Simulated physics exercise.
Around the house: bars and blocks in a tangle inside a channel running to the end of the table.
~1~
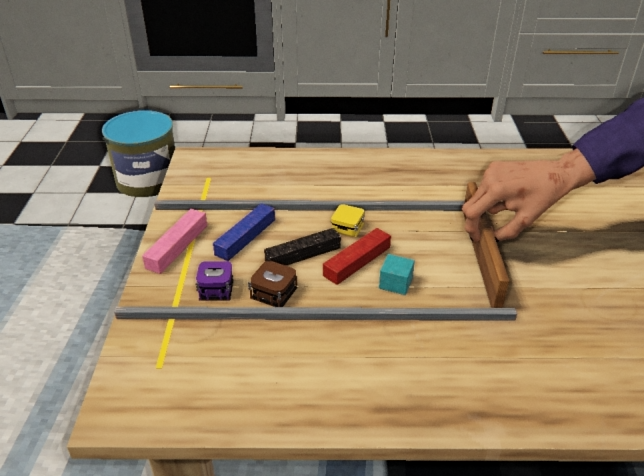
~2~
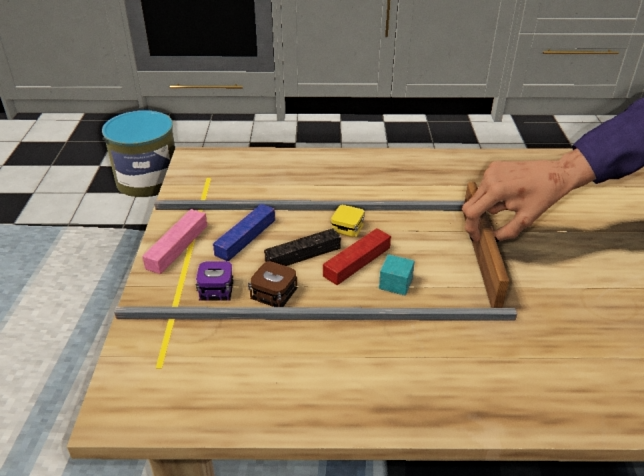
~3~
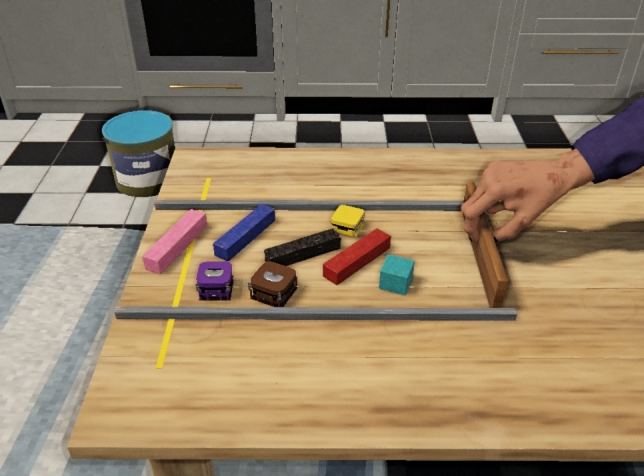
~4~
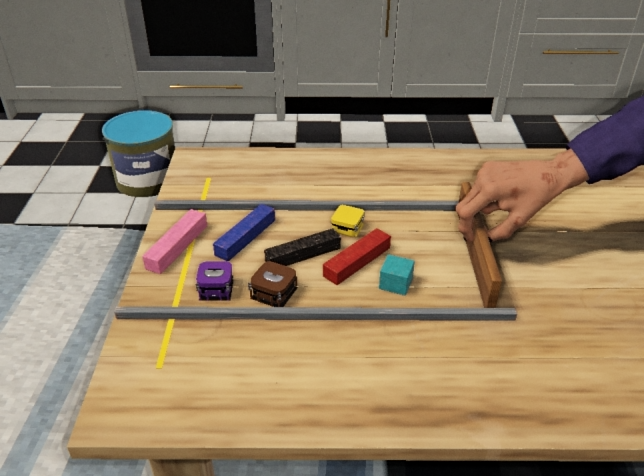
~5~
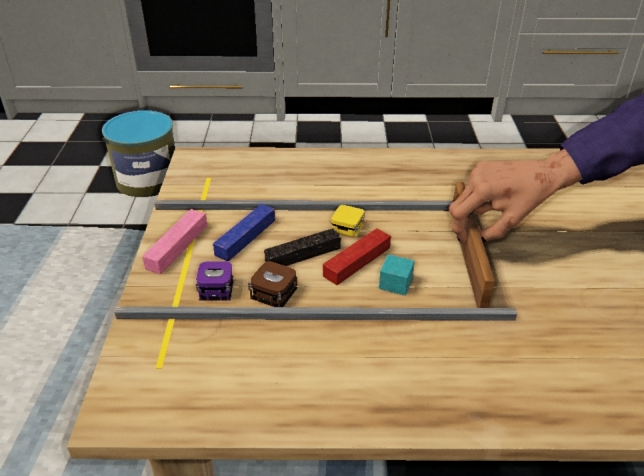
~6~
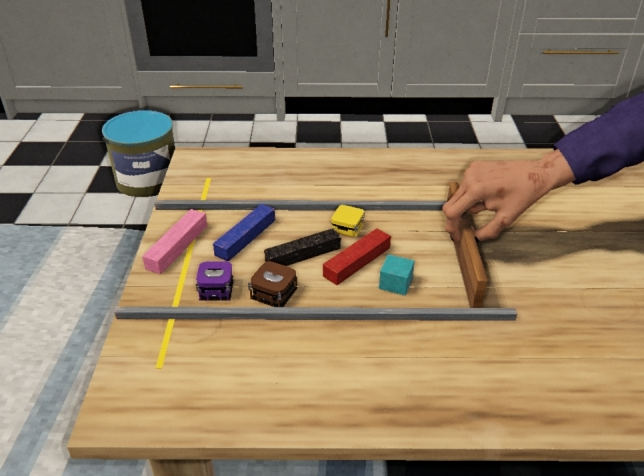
In a kitchen, colourful bars, blocks and small cases lie scattered between two grey rails on a wooden table, with a yellow line crossing near the left end. A hand holds a wooden board upright at the right, then slides it slightly left, while the scattered pieces stay still.
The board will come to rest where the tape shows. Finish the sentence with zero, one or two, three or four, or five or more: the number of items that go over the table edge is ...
The number of items that go over the table edge is one or two.
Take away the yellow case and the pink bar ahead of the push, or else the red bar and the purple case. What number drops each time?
First try 1, second try 1.
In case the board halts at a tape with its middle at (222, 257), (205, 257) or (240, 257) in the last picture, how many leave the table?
Down on the floor: 0, 2 and 0.
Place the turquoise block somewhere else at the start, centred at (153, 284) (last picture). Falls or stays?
In that case it goes down.
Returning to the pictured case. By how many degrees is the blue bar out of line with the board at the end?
Close to 20°.
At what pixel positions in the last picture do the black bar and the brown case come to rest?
I'd put one close to (151, 243) and the other close to (127, 292).
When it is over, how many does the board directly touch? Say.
The figure is 3.
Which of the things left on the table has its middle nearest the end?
The blue bar.
A little later, none off yet; pink bar at rest near (176, 240); purple case at rest near (215, 281); blue bar at rest near (245, 231).
When it is over, the number that fall off is one or two; down, purple case and pink bar.
